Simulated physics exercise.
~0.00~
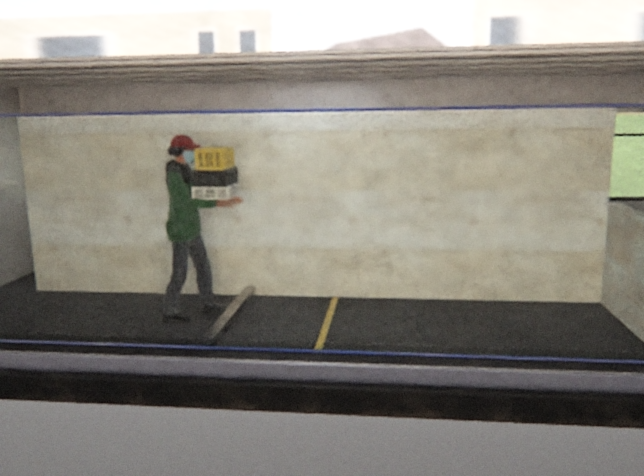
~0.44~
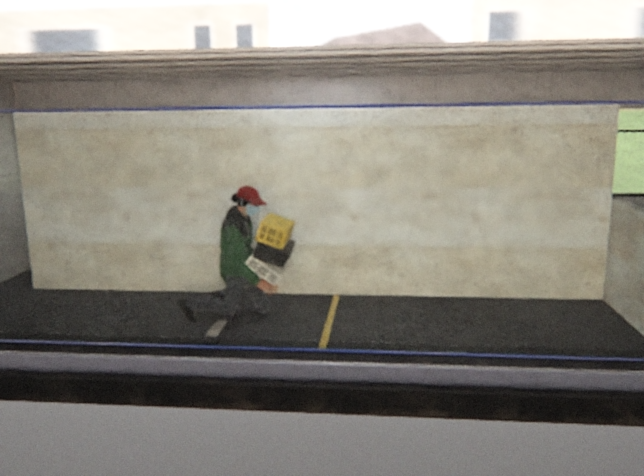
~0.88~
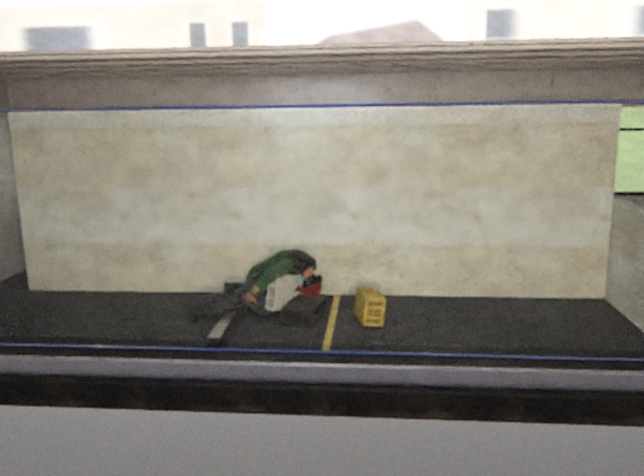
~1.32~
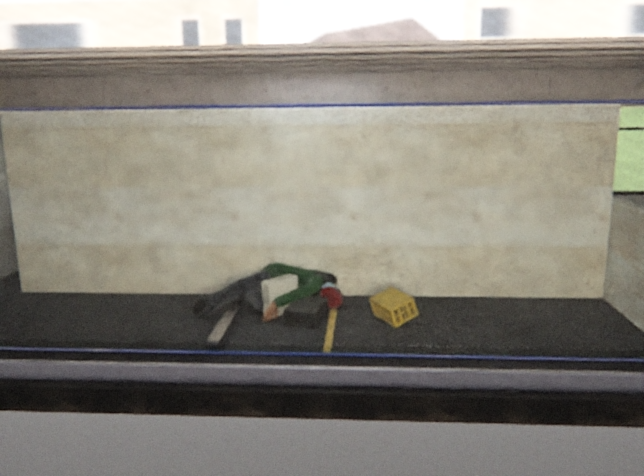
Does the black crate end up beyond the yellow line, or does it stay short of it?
The black crate stays short of the yellow line, on the floor beside the slumped person.
